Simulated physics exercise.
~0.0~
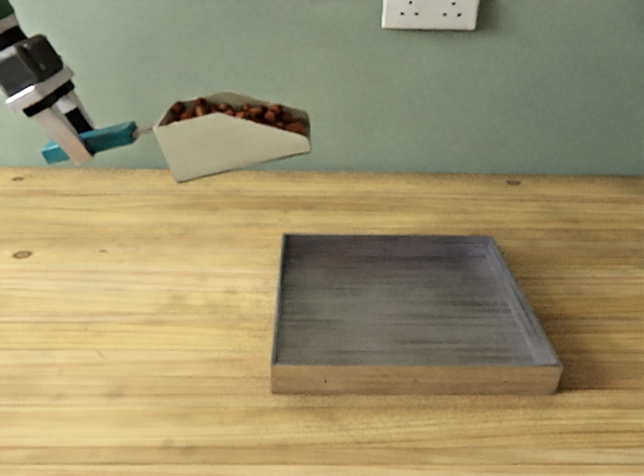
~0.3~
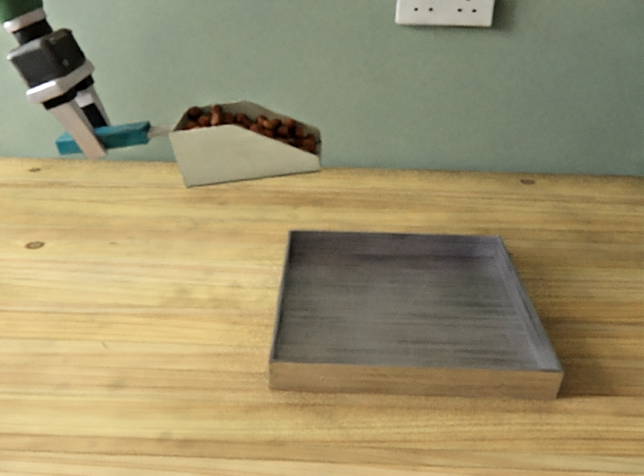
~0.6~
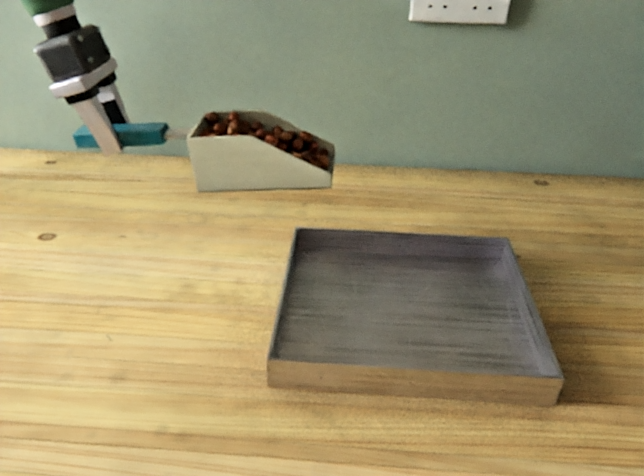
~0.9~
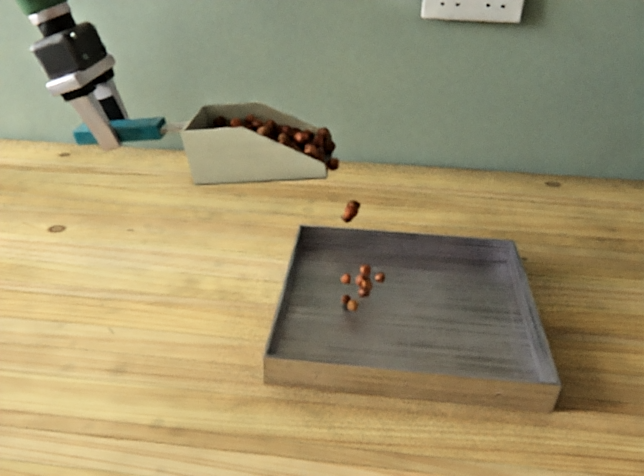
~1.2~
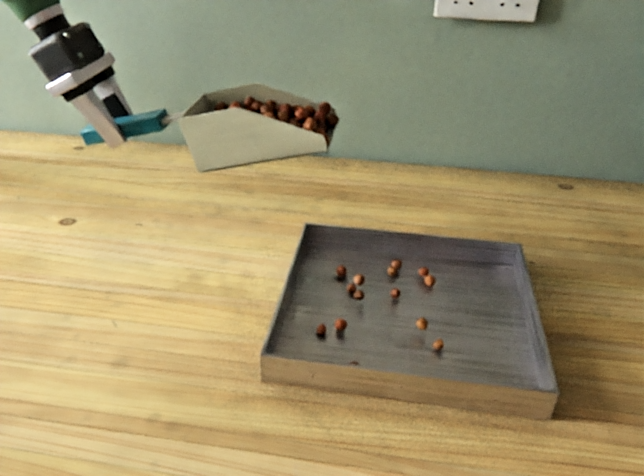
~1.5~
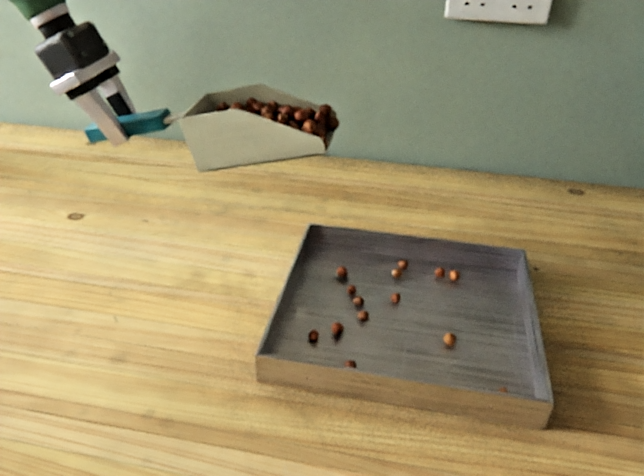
At first, a robot arm holds a pale scoop heaped with reddish-brown hazelnuts over a wooden table, to the upper left of an empty, shallow grey tray. The scoop shifts slightly right and its front dips a little until it looks nearly level. A small cluster of nuts then slips over the open front edge and drops into the tray. The arm tips the scoop backward, lifting its front, and the spilled nuts scatter across the tray floor. Finally the scoop holds still, with most of its load aboard and only a small share lying spread out below.
